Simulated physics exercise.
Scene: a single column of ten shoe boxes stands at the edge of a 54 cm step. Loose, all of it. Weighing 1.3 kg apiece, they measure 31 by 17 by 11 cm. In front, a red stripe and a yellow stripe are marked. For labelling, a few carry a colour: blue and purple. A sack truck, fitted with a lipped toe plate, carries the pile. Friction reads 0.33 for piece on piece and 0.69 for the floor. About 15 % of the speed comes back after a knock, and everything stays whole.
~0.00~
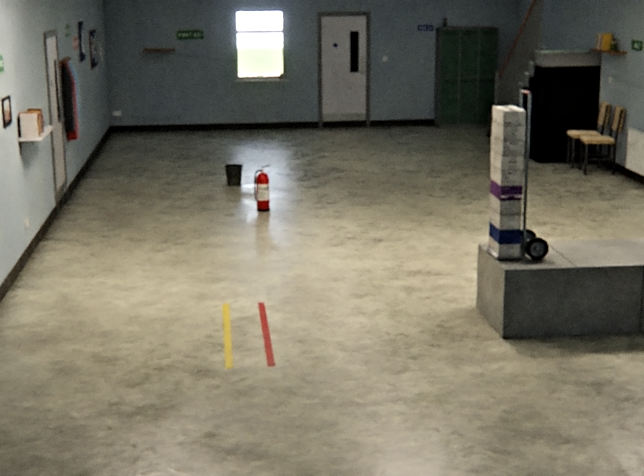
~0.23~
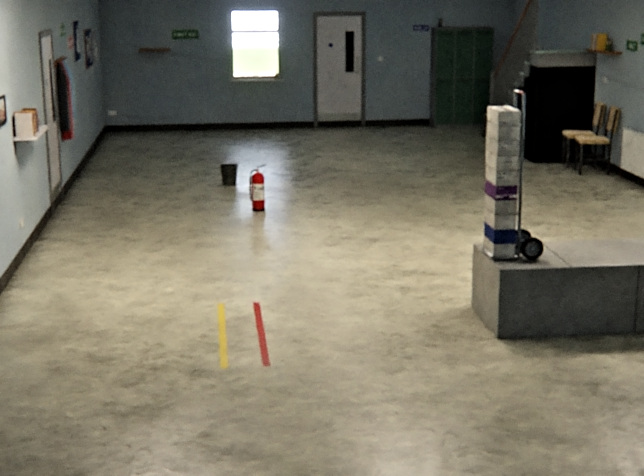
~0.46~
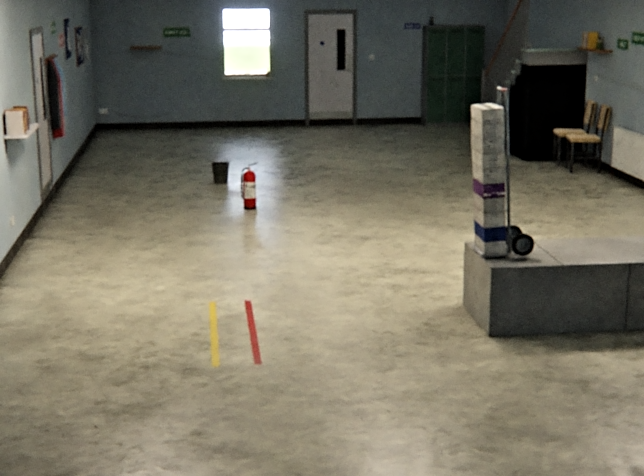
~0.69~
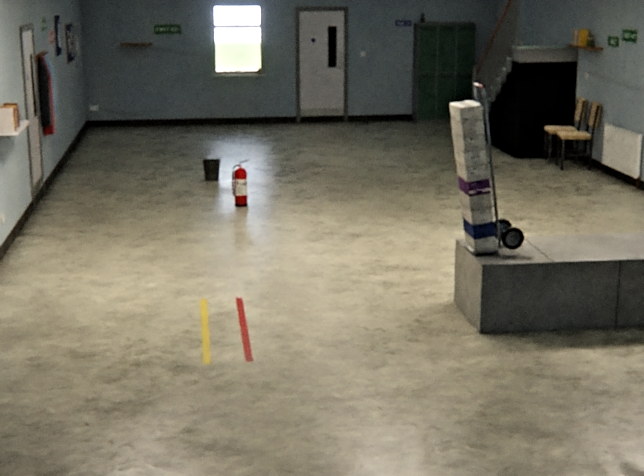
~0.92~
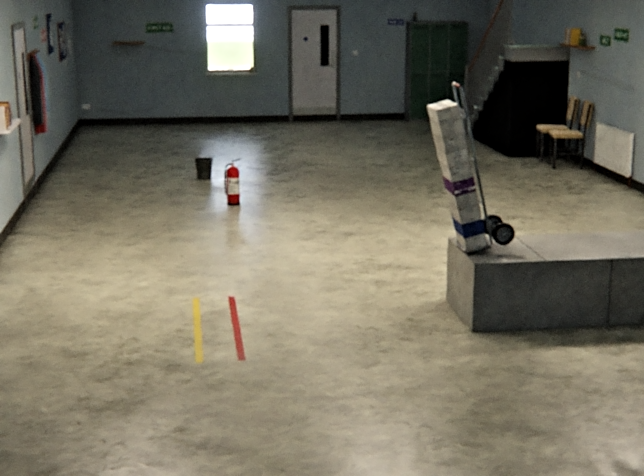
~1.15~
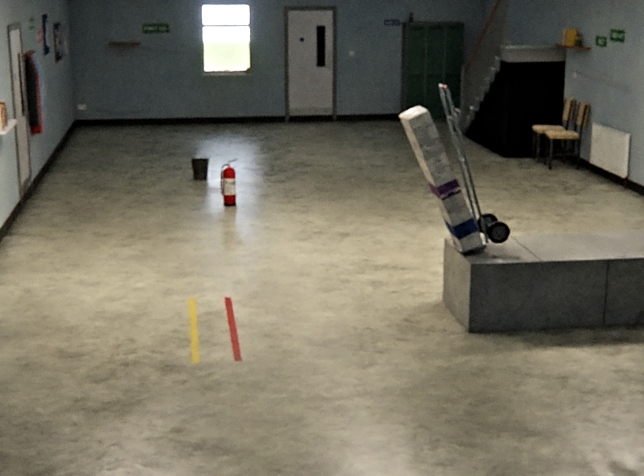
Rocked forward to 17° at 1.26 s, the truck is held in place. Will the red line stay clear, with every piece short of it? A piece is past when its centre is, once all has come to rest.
Yes, nothing crosses it.
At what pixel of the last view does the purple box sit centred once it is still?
It settles close to (371, 309) in the last view.
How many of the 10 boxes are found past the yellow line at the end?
That makes 0.
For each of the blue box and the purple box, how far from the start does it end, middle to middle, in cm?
Well, the blue finishes about 70 cm from where it began, while the purple finishes about 125 cm from its start.
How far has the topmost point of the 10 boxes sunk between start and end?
96 cm.
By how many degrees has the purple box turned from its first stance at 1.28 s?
Tilt from start: Approx. 30 degrees.
After 1.28 s, none of the 10 boxes past the red line, 10 disturbed; purple box leaning 34°, 36 mm lower; blue box leaning 34°.
After 1.50 s, none of the 10 boxes past the red line, 10 disturbed; purple box leaning 59°, 23 cm lower; blue box leaning 59°, 53 mm lower.
After 1.76 s, none of the 10 boxes past the red line, 10 disturbed; blue box on its side; purple box on its side.
At rest (2.7 s), none of the 10 boxes past the red line, 10 disturbed; purple box on its side; blue box 67 cm lower. The farthest middle lies 37 cm short of that line. As the last picture would show them, middles, purple box near (371, 309), blue box near (441, 309).
